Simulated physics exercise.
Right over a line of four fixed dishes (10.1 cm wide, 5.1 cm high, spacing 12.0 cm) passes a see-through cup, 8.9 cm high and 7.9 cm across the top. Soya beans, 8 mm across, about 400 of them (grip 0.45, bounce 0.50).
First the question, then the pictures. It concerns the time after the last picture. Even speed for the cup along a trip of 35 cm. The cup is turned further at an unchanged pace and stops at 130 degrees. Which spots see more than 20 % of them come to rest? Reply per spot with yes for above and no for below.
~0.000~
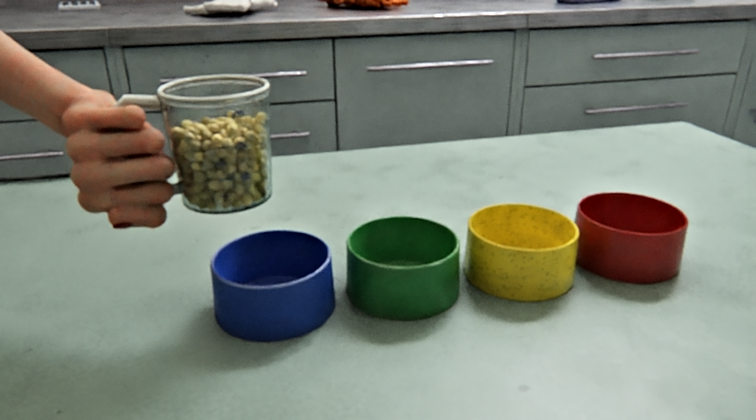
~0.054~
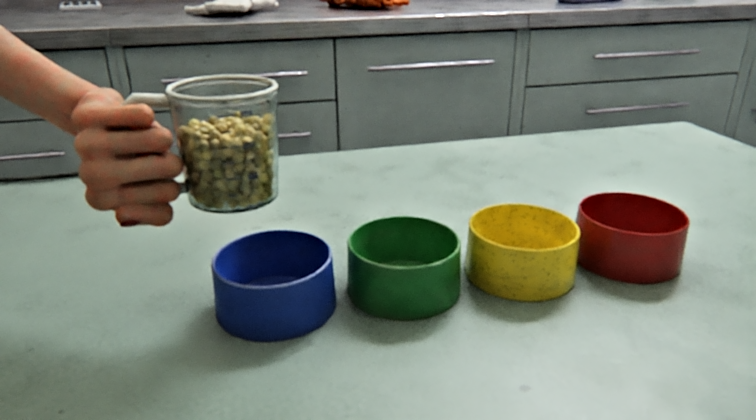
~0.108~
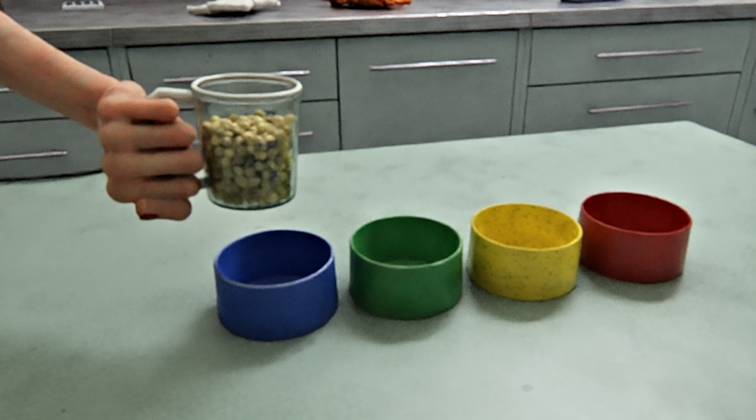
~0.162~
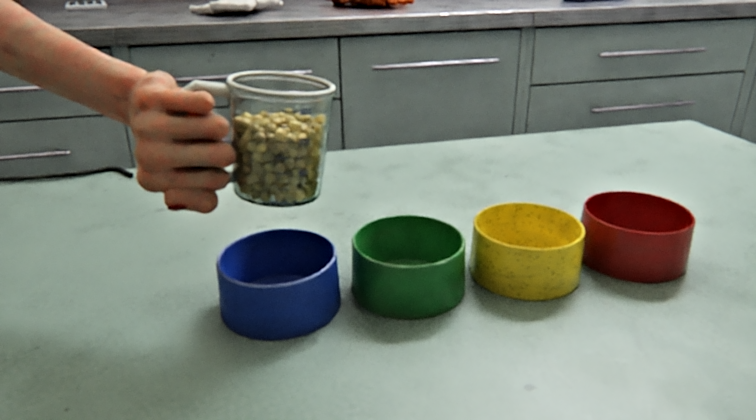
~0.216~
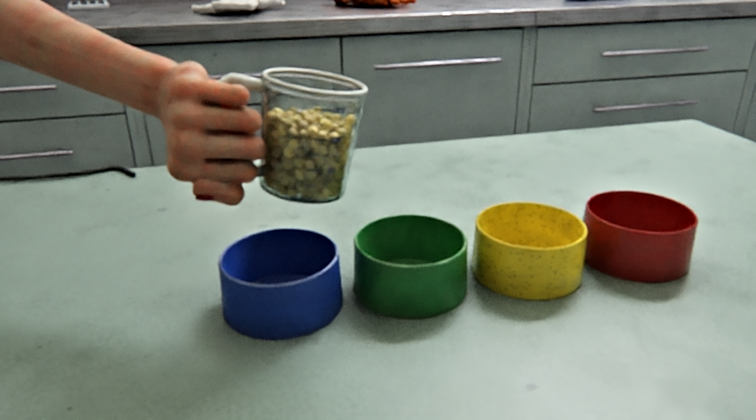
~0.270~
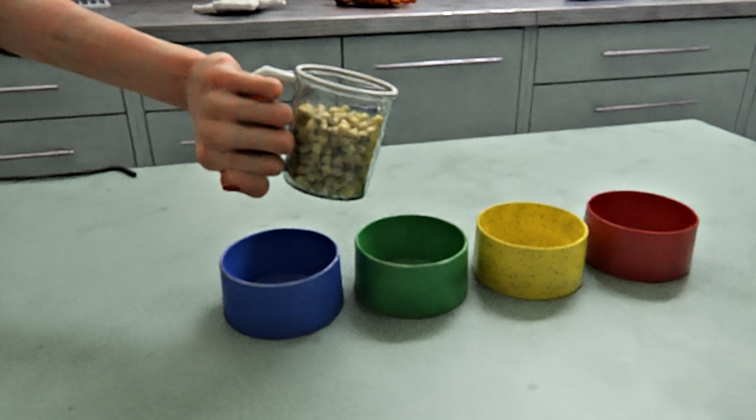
Red: Yes, above. Blue: No, below. Green: No, below. Yellow: No, below. Counter: No, below.
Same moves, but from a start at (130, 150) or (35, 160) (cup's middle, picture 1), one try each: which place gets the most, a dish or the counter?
The biggest share lands on red the first time and on yellow the second time.
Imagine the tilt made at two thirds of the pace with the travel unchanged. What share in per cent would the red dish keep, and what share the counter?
Then the red dish would get 90 and the counter 10.
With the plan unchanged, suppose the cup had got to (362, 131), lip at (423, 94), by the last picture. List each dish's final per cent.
The red dish keeps 90, the blue one 0, the green one 0 and the yellow one 0.
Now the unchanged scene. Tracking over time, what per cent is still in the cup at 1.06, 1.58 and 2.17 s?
Around 100 per cent at the first moment, 85 at the second and 0 at the third.
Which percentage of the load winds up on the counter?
About 5 %.
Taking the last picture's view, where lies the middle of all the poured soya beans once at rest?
Centre at rest, approx.: (644, 234) px.
Then, at 1.06 s, tilt 68 degrees; cup holds 100 %.
After 1.58 s, tilt 104 degrees; cup holds 85 %, red 10 %.
Then, at 2.17 s, tilt 130 degrees; cup holds 0 %, red 95 %.
By 2.6 s all is still; red 95 %, blue 0 %, green 0 %, yellow 0 %, counter 5 %.
